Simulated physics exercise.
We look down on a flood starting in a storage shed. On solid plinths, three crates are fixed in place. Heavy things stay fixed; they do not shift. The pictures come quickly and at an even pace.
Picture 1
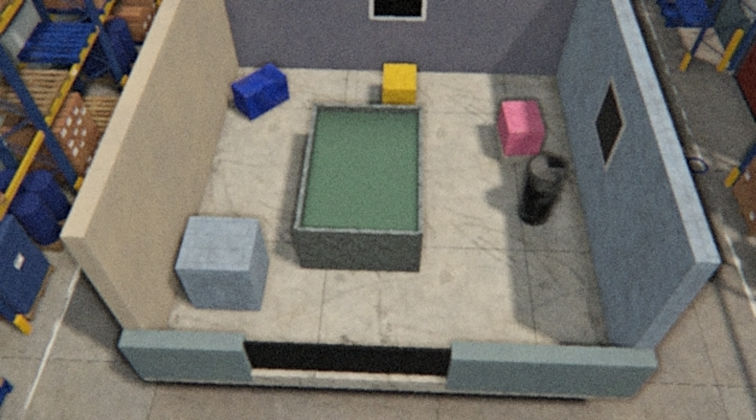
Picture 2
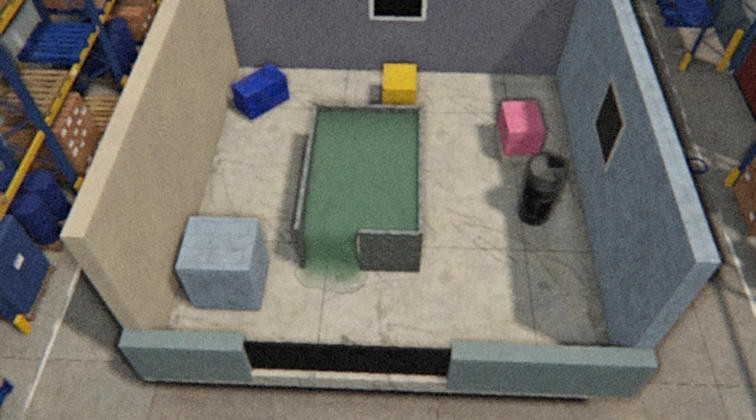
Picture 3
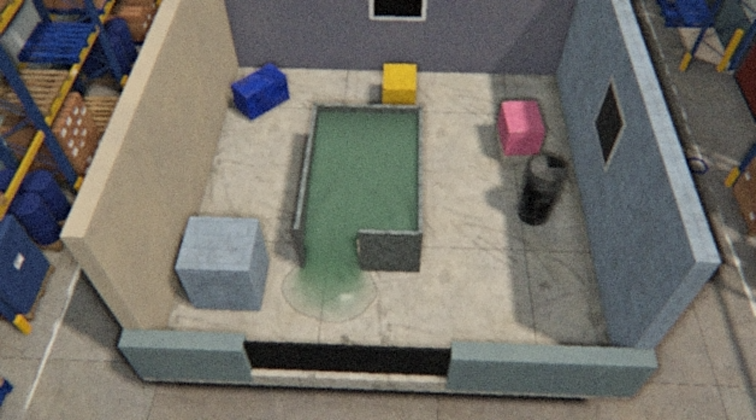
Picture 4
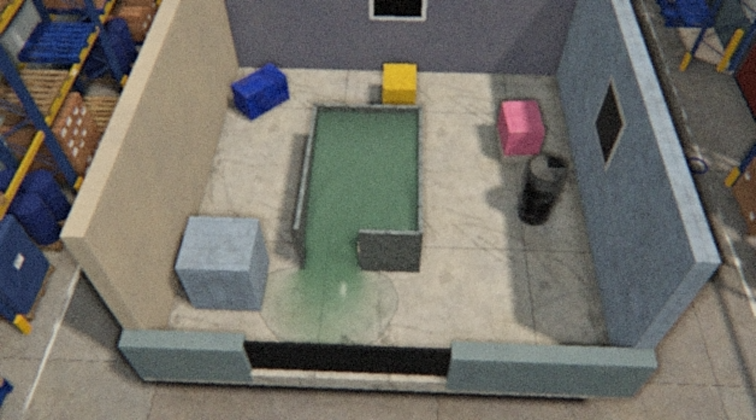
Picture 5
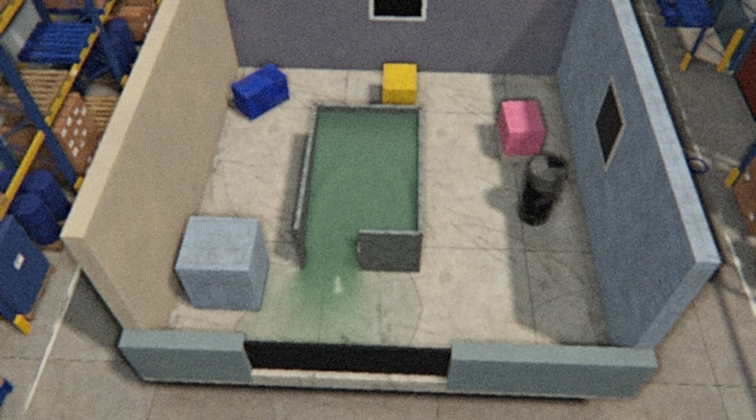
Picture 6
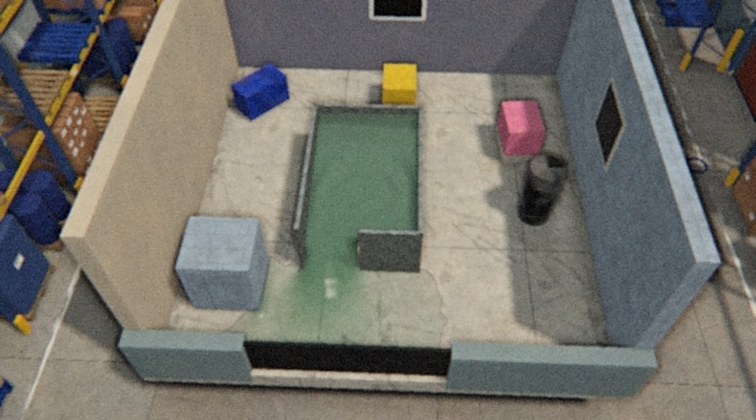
A large tank opens at its front and green water pours out across the floor.
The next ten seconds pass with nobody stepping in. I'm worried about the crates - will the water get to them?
Here is how it goes: The pink crate is spared; the blue crate gets water on it; the yellow crate gets water on it.
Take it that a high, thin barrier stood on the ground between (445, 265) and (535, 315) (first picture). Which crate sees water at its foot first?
It's the blue one.
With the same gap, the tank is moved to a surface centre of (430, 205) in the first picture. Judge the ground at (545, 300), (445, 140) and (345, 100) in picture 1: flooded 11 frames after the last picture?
Results in order - swamped, left untouched, left untouched.
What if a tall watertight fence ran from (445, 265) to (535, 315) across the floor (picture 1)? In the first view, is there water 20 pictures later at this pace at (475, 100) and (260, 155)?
Untouched, reached.
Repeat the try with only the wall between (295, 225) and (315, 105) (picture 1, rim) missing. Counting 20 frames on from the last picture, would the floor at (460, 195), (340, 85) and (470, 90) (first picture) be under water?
Place one: Spared by the leak. Place two: Reached by the flood. Place three: Reached by the flood.
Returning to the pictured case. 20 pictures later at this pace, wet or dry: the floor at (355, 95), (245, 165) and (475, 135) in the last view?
Status by point, in sequence: Unwetted; waterlogged; unwetted.
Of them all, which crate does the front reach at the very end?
Last of all: The yellow one.
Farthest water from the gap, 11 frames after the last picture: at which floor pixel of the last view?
Somewhere about (615, 372).
A moment on, water covers 20 % of the floor; the pink crate not reached, the blue crate not reached, the yellow crate not reached.
Next, water covers 35 % of the floor; the pink crate not reached, the blue crate not reached, the yellow crate not reached.
Then, water covers 65 % of the floor; the pink crate water round its plinth, the blue crate water round its plinth, the yellow crate not reached.
Later, water covers 95 % of the floor; the pink crate water round its plinth, the blue crate water round its plinth, the yellow crate water round its plinth.
In the end, water covers 100 % of the floor; the pink crate stayed above the water, the blue crate was topped, the yellow crate was topped.
